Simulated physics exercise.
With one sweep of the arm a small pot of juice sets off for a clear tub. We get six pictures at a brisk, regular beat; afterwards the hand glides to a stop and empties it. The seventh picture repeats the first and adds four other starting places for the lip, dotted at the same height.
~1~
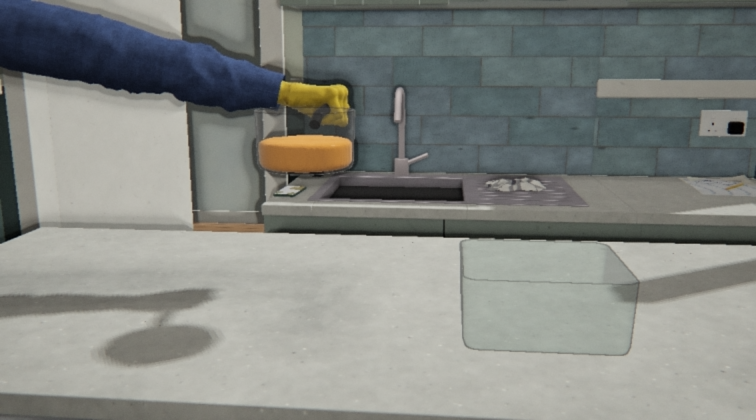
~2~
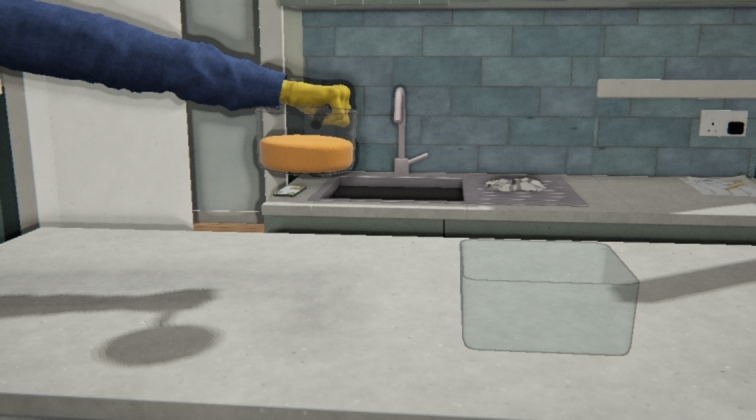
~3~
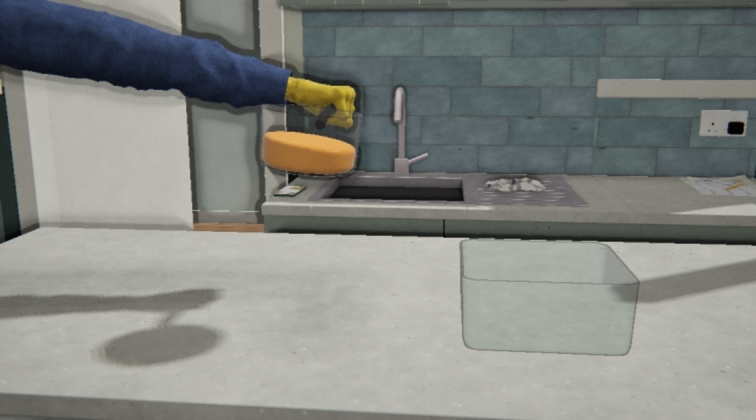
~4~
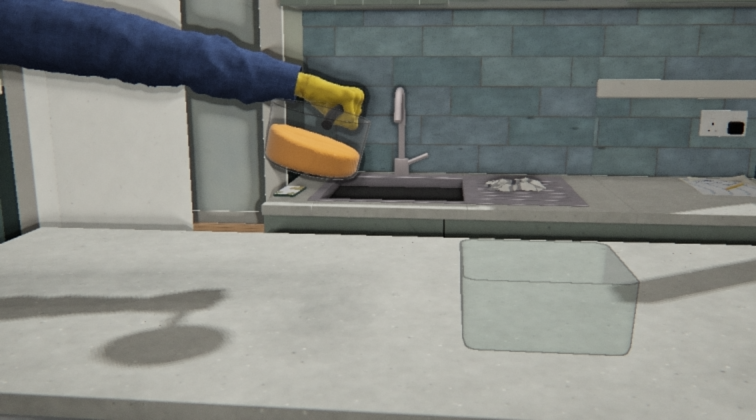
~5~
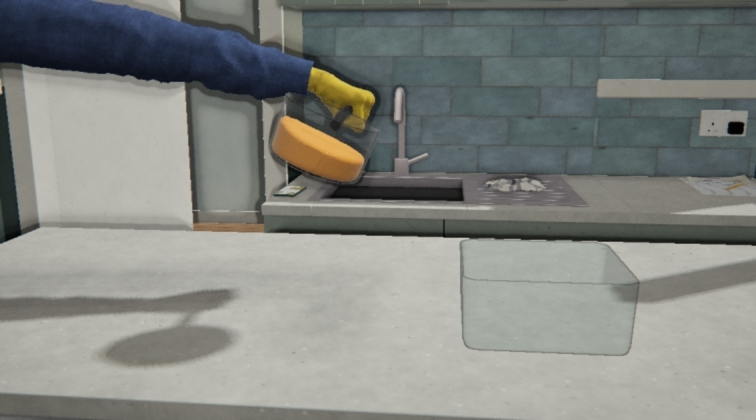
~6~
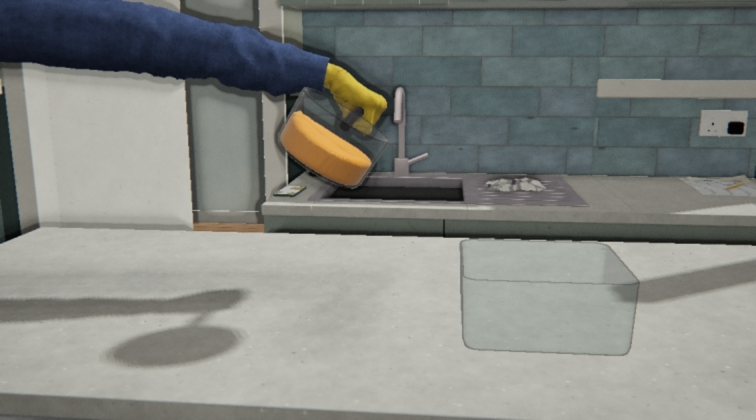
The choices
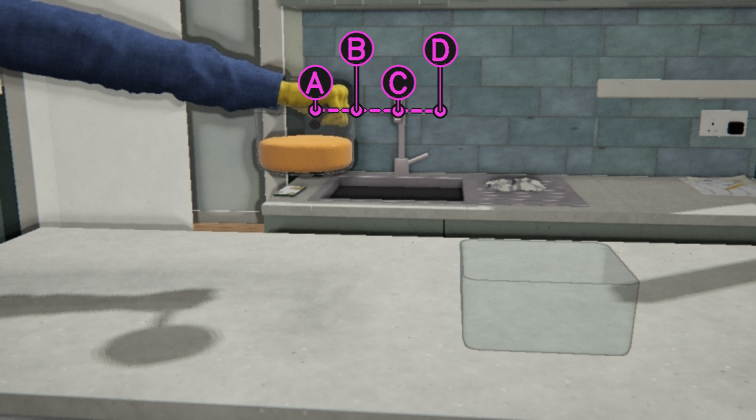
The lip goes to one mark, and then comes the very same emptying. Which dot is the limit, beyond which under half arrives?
Use place A.
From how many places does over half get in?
All of them.
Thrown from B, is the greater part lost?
No.
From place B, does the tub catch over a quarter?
Yes, clearly.
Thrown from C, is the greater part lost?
No, not at all.
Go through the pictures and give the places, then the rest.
The first frame shows upright, lip at (352, 110); tub from (462, 347) to (630, 354); nothing has left yet.
The second frame shows upright, lip at (354, 111); nothing has left yet.
The third frame shows tipped about 6°, lip at (359, 115); nothing has left yet.
The fourth frame shows tipped about 13°, lip at (368, 122); nothing has left yet.
The fifth frame shows tipped about 22°, lip at (378, 130); nothing has left yet.
The sixth frame shows tipped about 32°, lip at (388, 140); nothing has left yet.
In magenta, A at (315, 110); B at (356, 110); C at (398, 110); D at (440, 111).
If A is chosen, about 68 % lands in the tub, 20 % falls short and 12 % goes beside or beyond.
If B is chosen, about 69 % lands in the tub, 11 % falls short and 19 % goes beside or beyond.
If C is chosen, about 83 % lands in the tub, 11 % falls short and 5 % goes beside or beyond.
If D is chosen, about 65 % lands in the tub, 1 % falls short and 35 % goes beside or beyond.
